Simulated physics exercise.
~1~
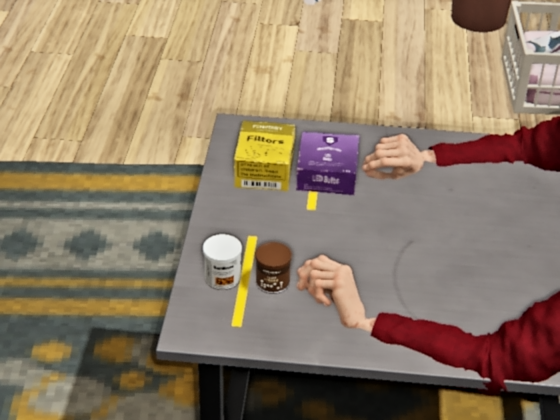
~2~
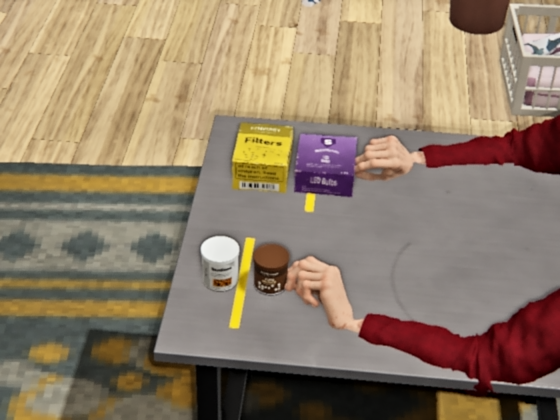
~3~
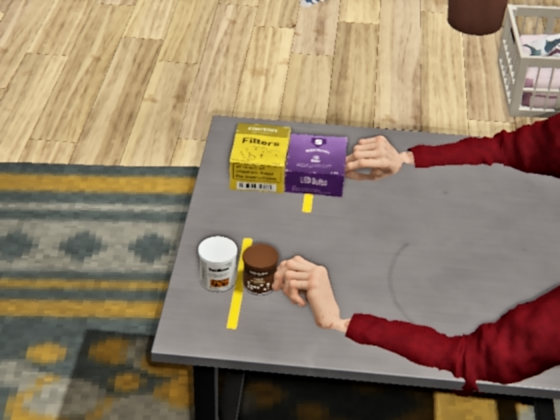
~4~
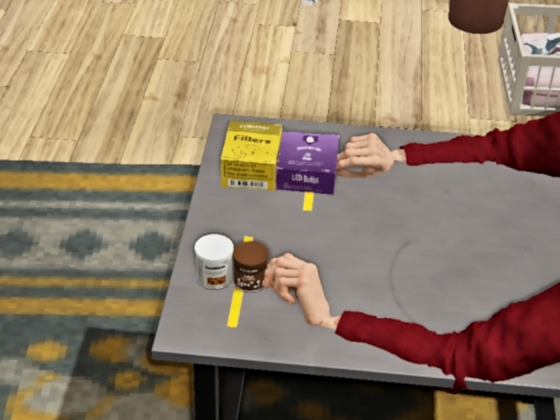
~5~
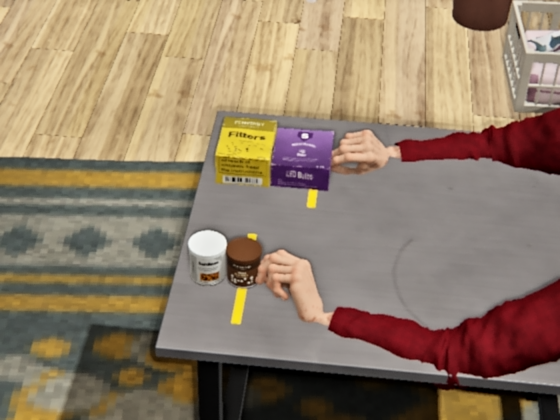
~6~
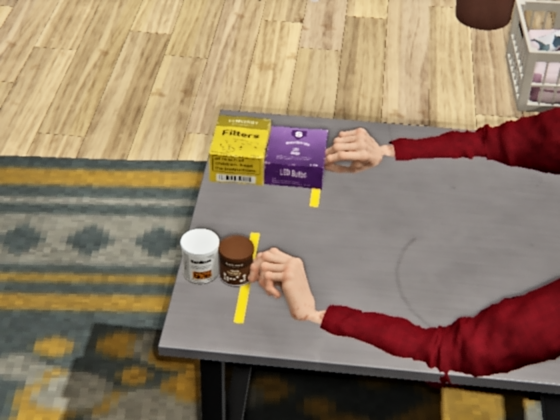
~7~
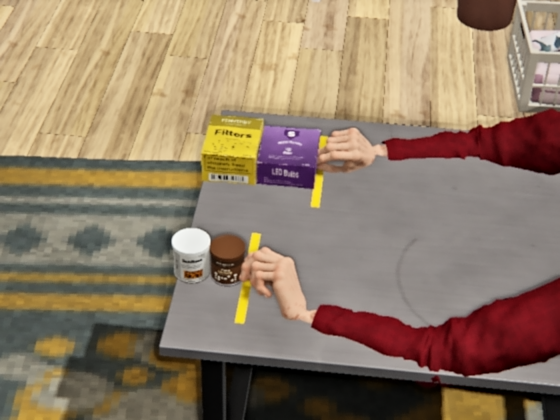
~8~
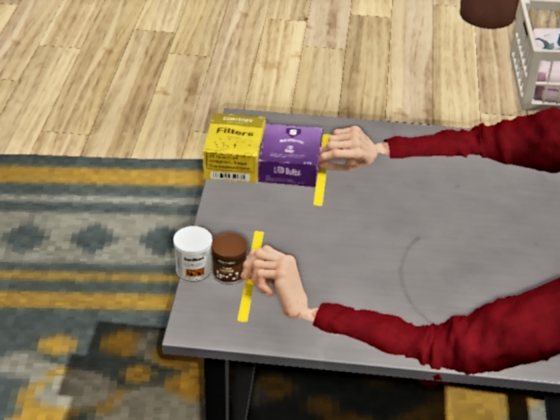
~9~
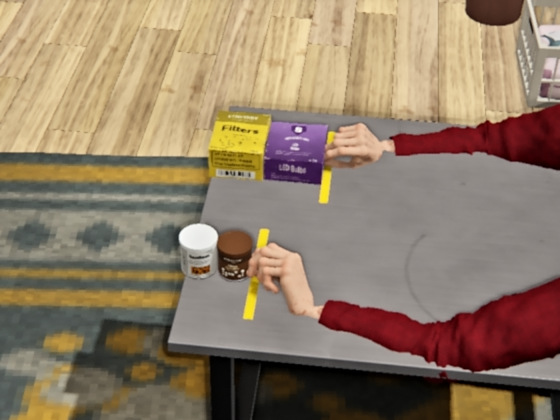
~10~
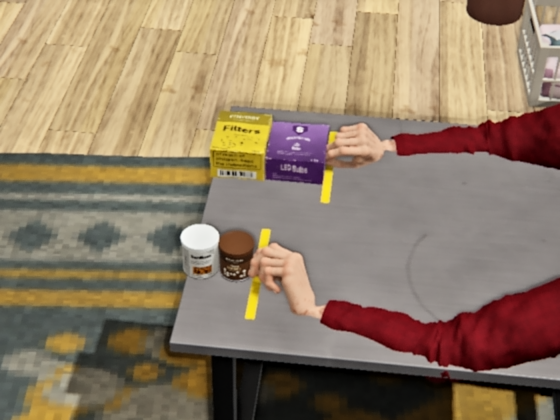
Two hands in red sleeves reach in from the right over a grey table, seen from above, with a patterned rug and wooden floor beyond. The far hand is at a purple box beside a yellow one, while the near hand is by a brown tin next to a white tin, with yellow tape strips on the tabletop. The purple box and brown tin slide left first, closing up to their neighbours. Both pairs then move left together towards the table's end. The fingertips stop around the tape, and all four items rest still on the table.
